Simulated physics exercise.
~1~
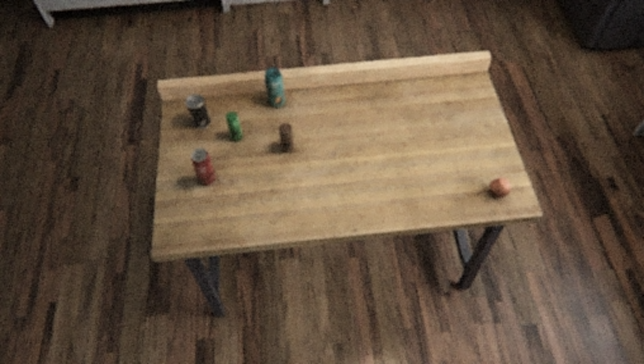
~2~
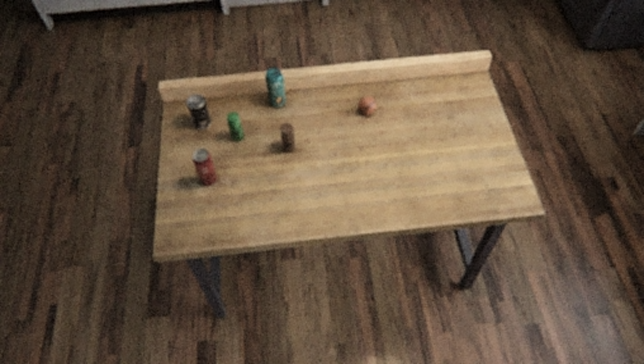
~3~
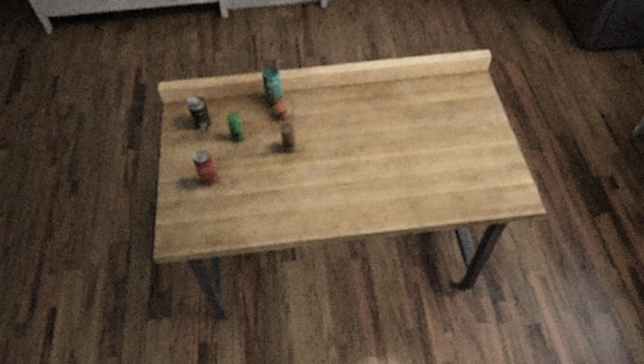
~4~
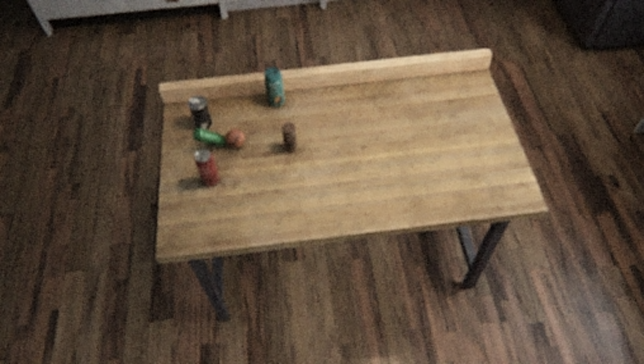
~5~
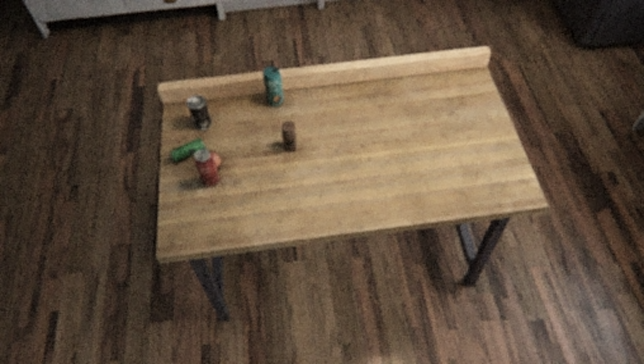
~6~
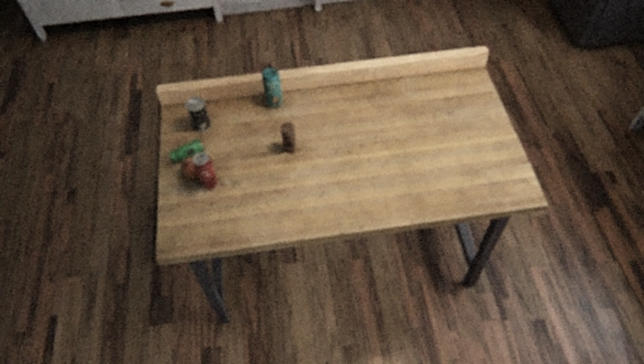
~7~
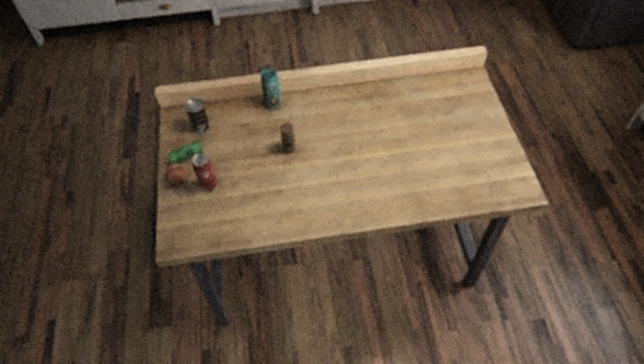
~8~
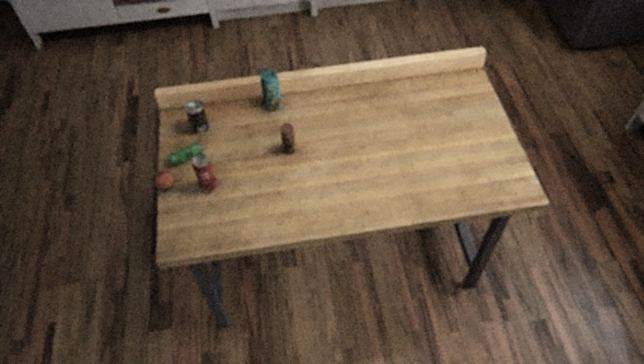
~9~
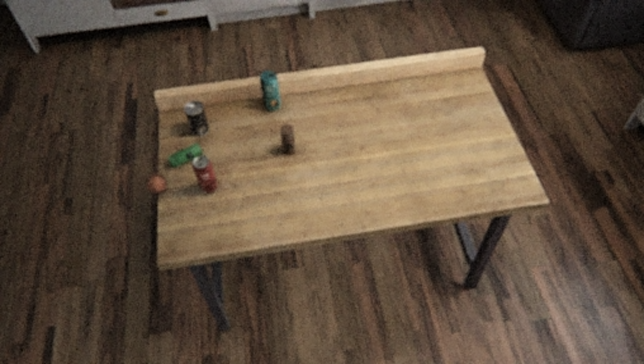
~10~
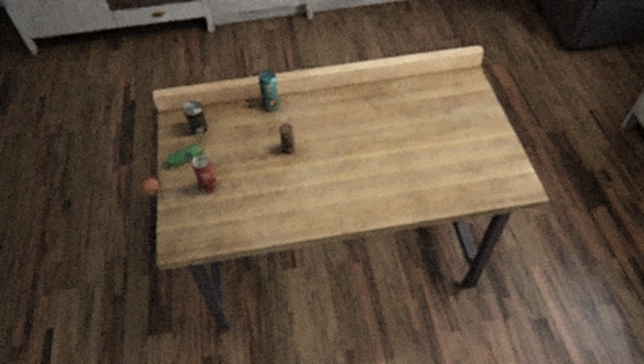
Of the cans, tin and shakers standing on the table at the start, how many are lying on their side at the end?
One of them is lying on its side, the green shaker. The others are still standing.
